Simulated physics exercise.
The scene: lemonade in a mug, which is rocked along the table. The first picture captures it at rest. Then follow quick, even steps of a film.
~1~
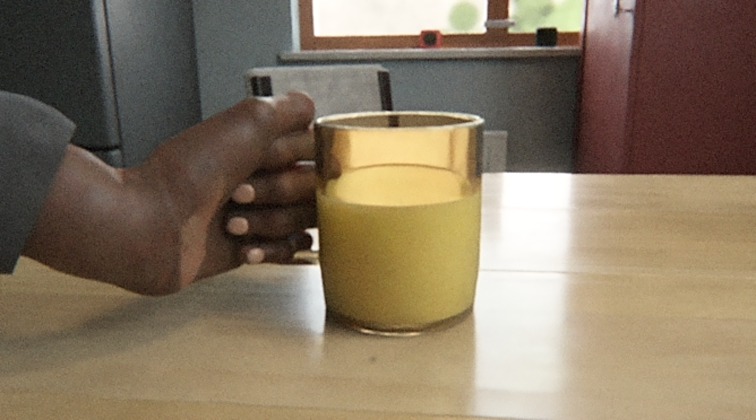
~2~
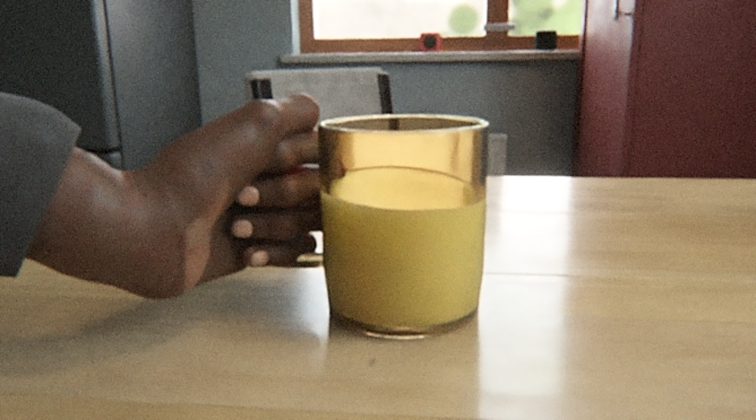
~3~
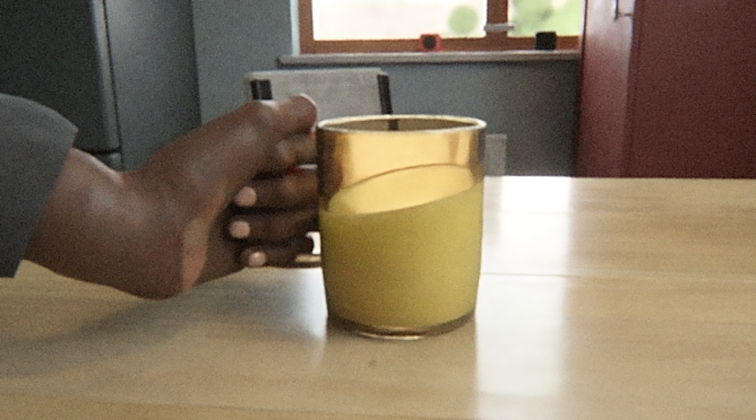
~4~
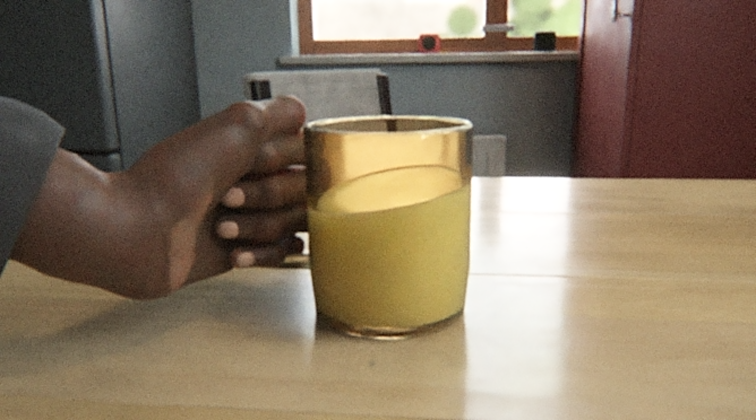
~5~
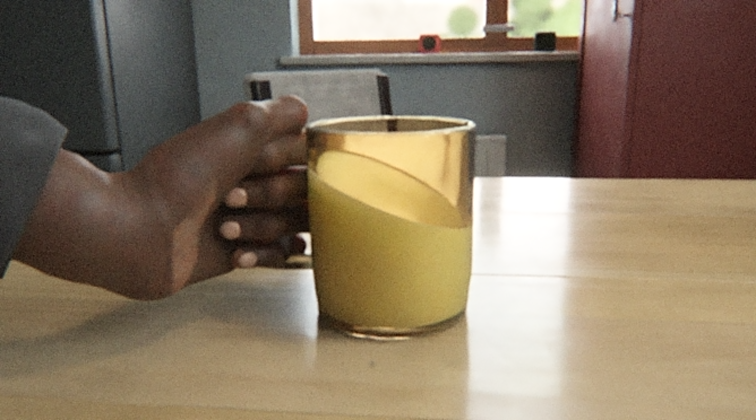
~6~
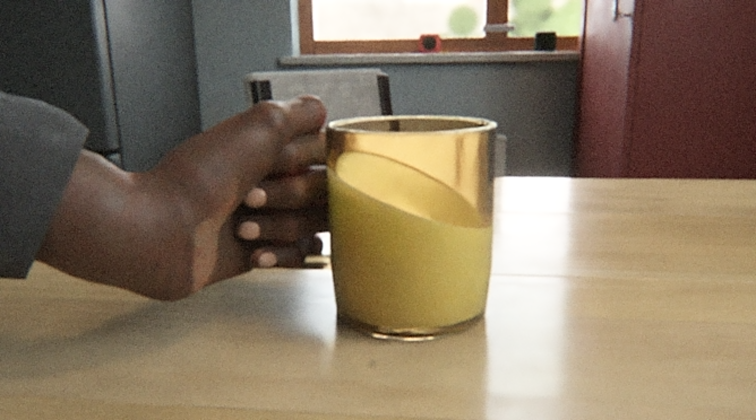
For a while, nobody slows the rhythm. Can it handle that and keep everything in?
No, some gets out.
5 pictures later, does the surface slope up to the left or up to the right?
Up higher on the right flank.
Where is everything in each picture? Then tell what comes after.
The first frame shows mug (399, 209) about two thirds full; at rest.
The second frame shows mug about two thirds full, surface at (404, 193); surface a little higher on the left.
The third frame shows mug (400, 213) about two thirds full; surface clearly higher on the right.
The fourth frame shows mug about two thirds full, surface at (389, 194); surface clearly higher on the right.
The fifth frame shows mug (391, 213) about two thirds full; surface much higher on the left.
The sixth frame shows mug about two thirds full, surface at (411, 194); surface much higher on the left.
Shortly, the highest wave so far goes over the rim.
At the finish, the highest wave so far goes over the rim; some is on the top.
